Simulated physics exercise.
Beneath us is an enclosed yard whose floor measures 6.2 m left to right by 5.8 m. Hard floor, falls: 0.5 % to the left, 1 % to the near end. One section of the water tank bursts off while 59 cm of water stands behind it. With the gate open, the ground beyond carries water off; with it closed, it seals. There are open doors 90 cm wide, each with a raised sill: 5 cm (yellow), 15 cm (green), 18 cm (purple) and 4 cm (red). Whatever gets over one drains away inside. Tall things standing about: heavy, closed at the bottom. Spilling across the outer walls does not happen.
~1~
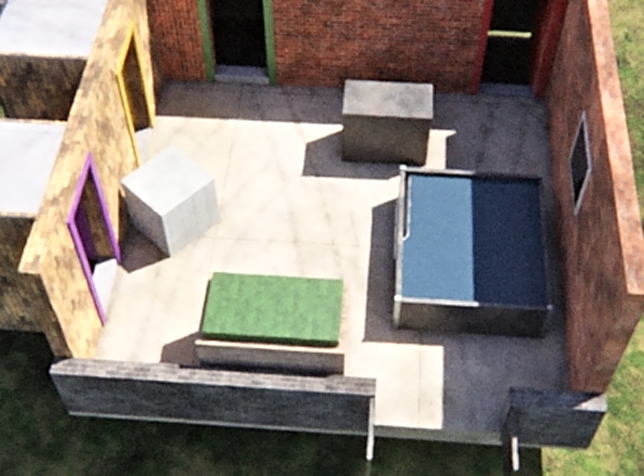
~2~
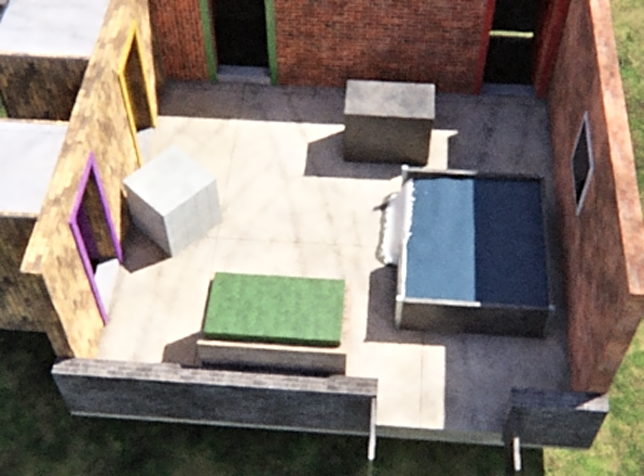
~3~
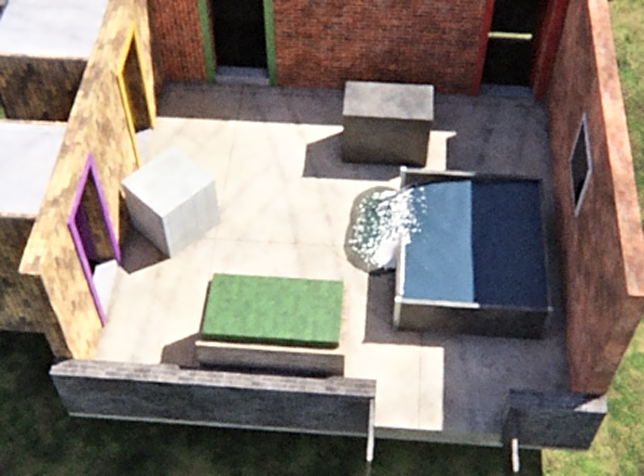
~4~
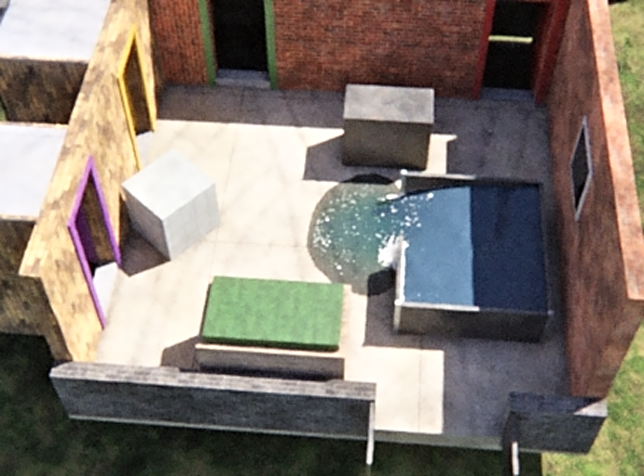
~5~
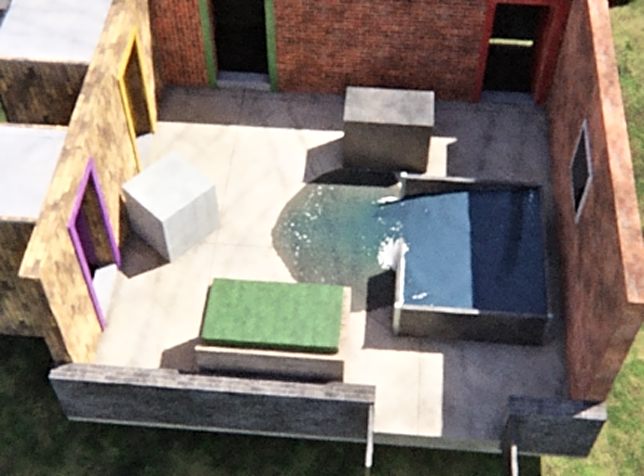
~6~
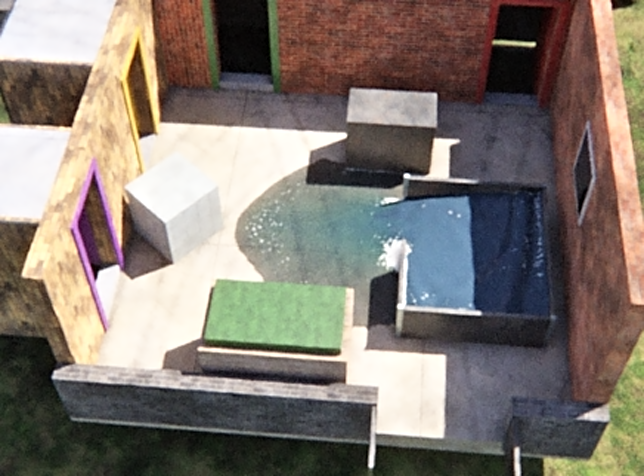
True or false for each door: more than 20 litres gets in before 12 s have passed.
Yellow door true, green door false, purple door false, red door false.
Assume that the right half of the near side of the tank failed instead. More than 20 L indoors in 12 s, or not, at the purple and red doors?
At purple the amount is beneath the mark, while at red it is higher than the mark.
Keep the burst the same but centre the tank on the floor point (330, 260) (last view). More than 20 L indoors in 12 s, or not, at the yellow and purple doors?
Yellow door exceeded, purple door held.
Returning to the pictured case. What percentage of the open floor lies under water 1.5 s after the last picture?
Wet share: About 50 %.
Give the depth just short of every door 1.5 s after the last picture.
Centimetres: Yellow 11 / green 6 / purple 17 / red 0.
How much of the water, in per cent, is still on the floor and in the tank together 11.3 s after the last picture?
Close to 80 in a hundred remains.
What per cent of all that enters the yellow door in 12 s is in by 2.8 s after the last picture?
About 40 per cent.
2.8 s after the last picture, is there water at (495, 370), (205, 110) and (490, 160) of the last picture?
Status of the three spots: Free of it, inundated, free of it.
Then, 0.7 s after the last picture water covers 35 % of the floor and is deepest (32 cm) near (391, 227); yellow door not reached, green door not reached, purple door not reached, red door not reached.
Then, 1.5 s after the last picture water covers 50 % of the floor and is deepest (26 cm) near (158, 132); yellow door 11 cm at the sill, 43 L in, green door 6 cm at the sill, 0 L in, purple door 17 cm at the sill, 0 L in, red door not reached.
Then, 2.8 s after the last picture water covers 60 % of the floor and is deepest (30 cm) near (90, 393); yellow door 16 cm at the sill, 172 L in, green door 13 cm at the sill, 0 L in, purple door 14 cm at the sill, 2 L in, red door not reached.
Then, 6.3 s after the last picture water covers 75 % of the floor and is deepest (18 cm) near (90, 393); yellow door 12 cm at the sill, 377 L in, green door 6 cm at the sill, 1 L in, purple door 11 cm at the sill, 5 L in, red door 3 cm at the sill, 0 L in.
Then, 11.3 s after the last picture water covers 95 % of the floor and is deepest (12 cm) near (90, 393); yellow door 10 cm at the sill, 457 L in, green door 7 cm at the sill, 1 L in, purple door 8 cm at the sill, 6 L in, red door 5 cm at the sill, 3 L in.
